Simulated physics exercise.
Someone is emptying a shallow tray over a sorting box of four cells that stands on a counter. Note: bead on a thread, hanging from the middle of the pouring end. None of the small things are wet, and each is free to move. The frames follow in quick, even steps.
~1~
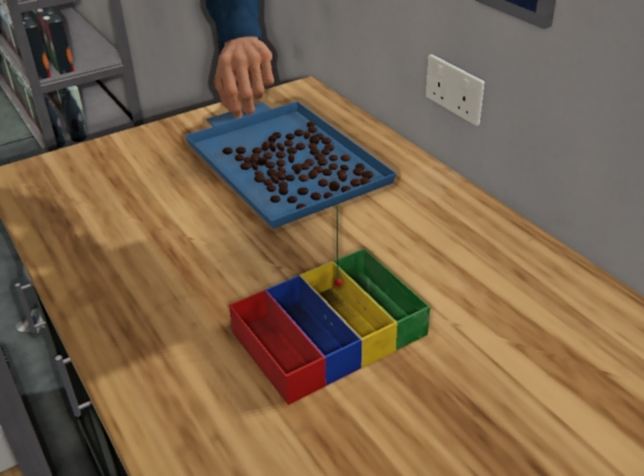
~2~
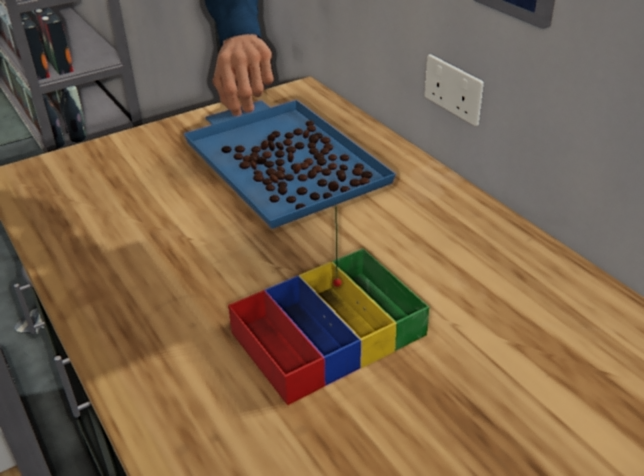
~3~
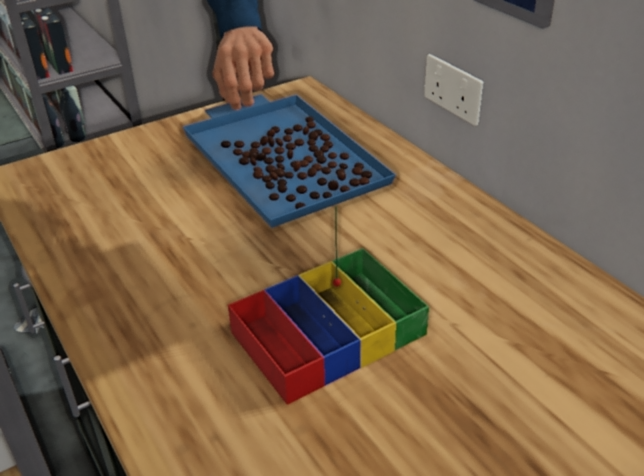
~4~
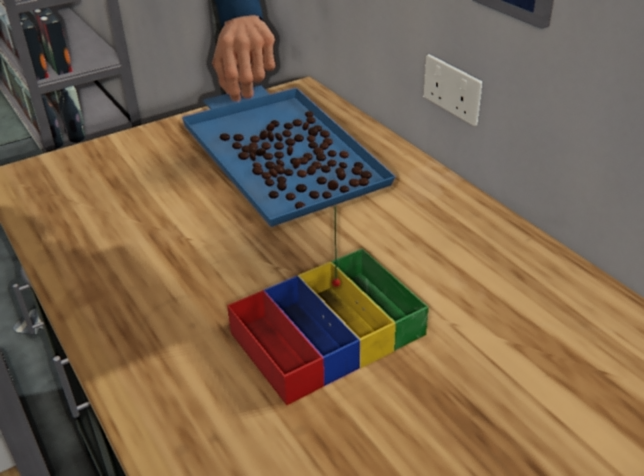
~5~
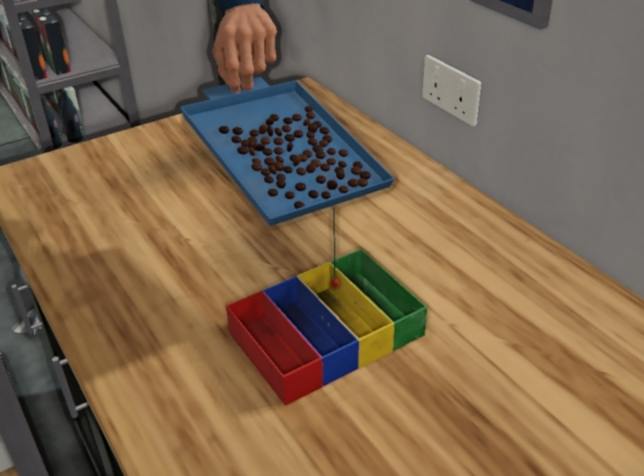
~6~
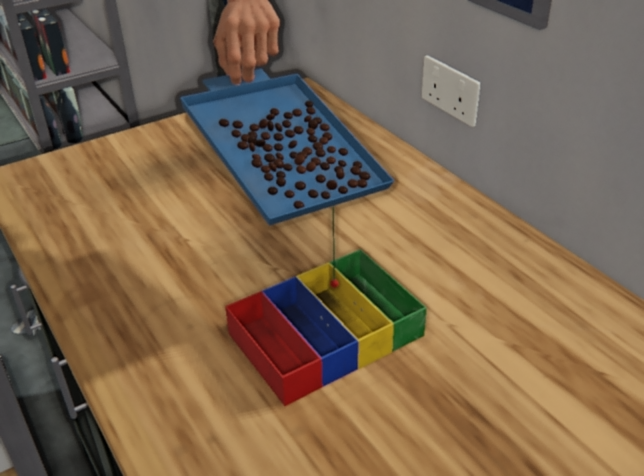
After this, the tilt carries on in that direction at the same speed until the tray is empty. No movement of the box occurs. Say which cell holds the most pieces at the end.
At the end the green cell holds the most.
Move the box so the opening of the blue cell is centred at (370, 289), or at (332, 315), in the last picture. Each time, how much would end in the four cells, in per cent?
Well, you'd get about 100 per cent and then about 90 per cent.
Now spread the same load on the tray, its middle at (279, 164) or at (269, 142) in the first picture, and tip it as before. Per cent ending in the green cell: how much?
Close to 40 %, followed by close to 50 %.
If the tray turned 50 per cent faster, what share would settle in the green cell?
Near 50 %.
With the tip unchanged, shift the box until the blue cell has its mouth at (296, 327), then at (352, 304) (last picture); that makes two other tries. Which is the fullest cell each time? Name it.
Try one: The green cell; try two: That yellow cell.
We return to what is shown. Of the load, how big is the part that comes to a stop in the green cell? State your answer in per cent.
That share works out at some 50 %.
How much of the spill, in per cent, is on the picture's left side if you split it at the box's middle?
Near 0 per cent.
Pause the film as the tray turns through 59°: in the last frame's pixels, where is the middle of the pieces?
The load is centred about (346, 172).
Just after the last frame, tray tipped steeply; almost all on the tray; just a few falling or outside the box.
A moment on, tray tipped right over; about a tenth on the tray; roughly a third in the green cell; about a tenth in the yellow cell; roughly a third falling or outside the box.
Further on, tray tipped past a quarter turn; roughly half in the green cell; roughly a quarter in the yellow cell; just a few in the blue cell; roughly a quarter falling or outside the box.
When it is over, tray tipped past a quarter turn; roughly half in the green cell; roughly a quarter in the yellow cell; just a few in the blue cell; not one in the red cell; roughly a quarter outside the box.
